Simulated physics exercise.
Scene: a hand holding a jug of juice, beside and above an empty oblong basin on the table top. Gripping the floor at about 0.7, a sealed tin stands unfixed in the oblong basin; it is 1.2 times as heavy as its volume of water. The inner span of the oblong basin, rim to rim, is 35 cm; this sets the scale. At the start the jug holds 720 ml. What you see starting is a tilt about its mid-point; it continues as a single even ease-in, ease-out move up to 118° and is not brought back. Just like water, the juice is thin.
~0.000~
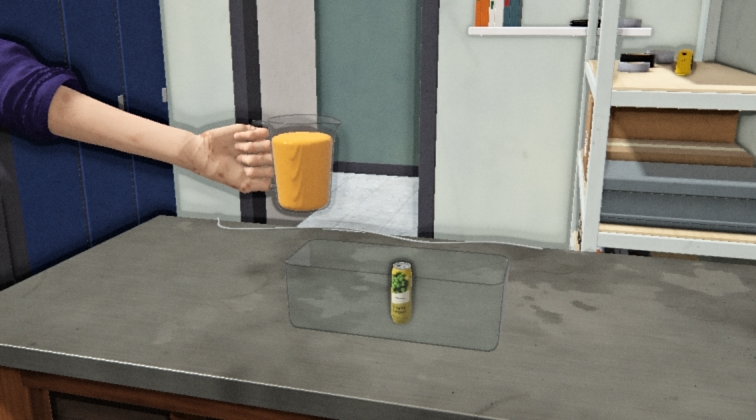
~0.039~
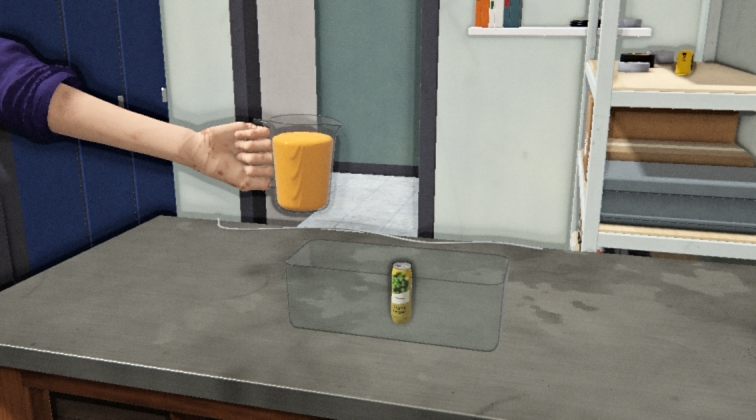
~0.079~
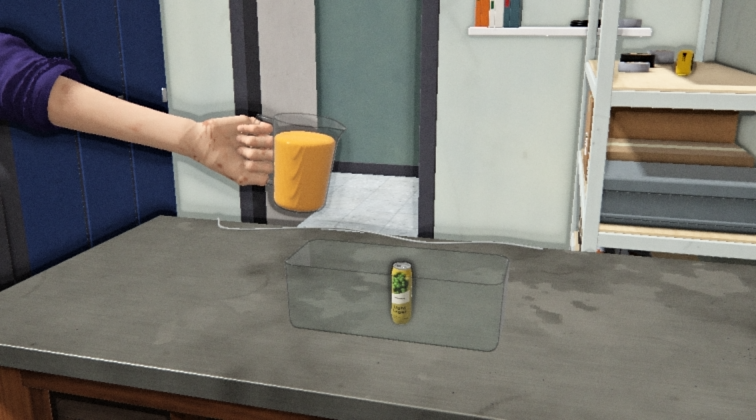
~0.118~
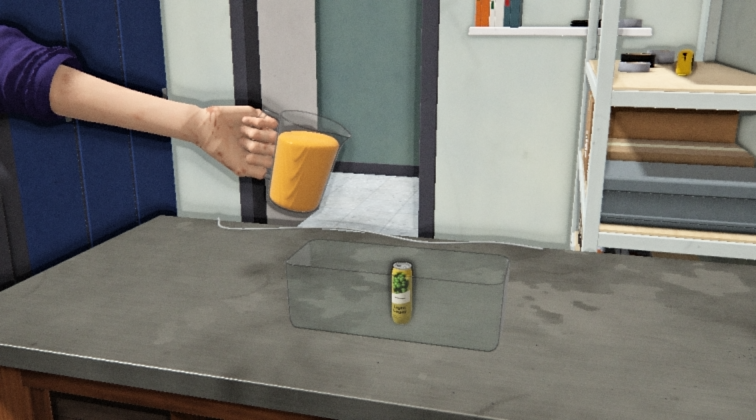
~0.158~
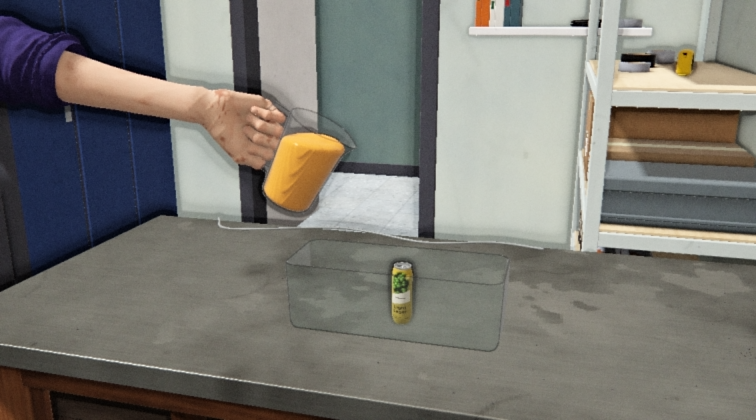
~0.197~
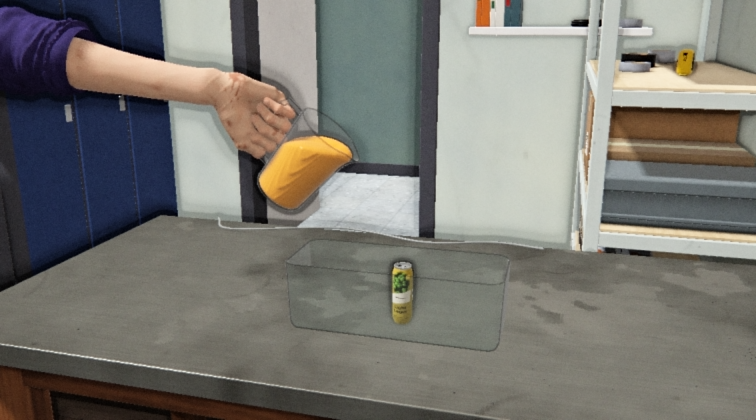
A hand tilts a clear jug of orange juice rightward above a clear basin.
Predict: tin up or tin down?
It overbalances.
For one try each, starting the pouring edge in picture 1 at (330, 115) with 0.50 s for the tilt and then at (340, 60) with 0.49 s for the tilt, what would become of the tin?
First it tips over; then it tips over.
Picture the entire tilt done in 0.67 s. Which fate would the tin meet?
Then the tin tumbles.
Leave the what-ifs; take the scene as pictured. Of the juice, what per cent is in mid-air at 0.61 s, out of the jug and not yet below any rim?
Around 18 percent of it is airborne.
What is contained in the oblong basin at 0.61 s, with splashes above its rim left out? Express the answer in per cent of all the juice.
Value: Approx. 74 %.
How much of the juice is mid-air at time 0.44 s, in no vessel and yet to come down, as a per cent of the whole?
Around 28 in a hundred.
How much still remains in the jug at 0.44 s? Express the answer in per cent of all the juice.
Close to 50 in a hundred.
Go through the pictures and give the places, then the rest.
In the first frame, it leans 0°; its right rim is at (341, 122); the juice meets the walls at (276, 136) and (332, 138); the oblong basin's rim runs from (297, 251) to (506, 271); the tin's top is at (402, 268).
In the second frame, it leans 2°; its right rim is at (342, 124); the juice meets the walls at (277, 135) and (332, 139).
In the third frame, it leans 7°; its right rim is at (346, 128); the juice meets the walls at (279, 134) and (335, 142).
In the fourth frame, it leans 16°; its right rim is at (351, 136); the juice meets the walls at (282, 136) and (339, 144).
In the fifth frame, it leans 28°; its right rim is at (356, 147); the juice meets the walls at (280, 149) and (342, 147).
In the sixth frame, it leans 41°; its right rim is at (360, 161); the juice meets the walls at (273, 157) and (351, 152).
Then, 0.44 s in, the tilt is 114° and 50 per cent is still to pour; the tin stands where it began.
Then, 0.61 s in, the tilt is 118° and 8 per cent is still to pour; the tin leans 22°.
Then, 0.79 s in, the tilt is 118° and 0 per cent is still to pour; the tin lies on its side.
Then, 0.99 s in, the tilt is 118° and 0 per cent is still to pour; the tin lies on its side.
Finally, the tin lies on its side.
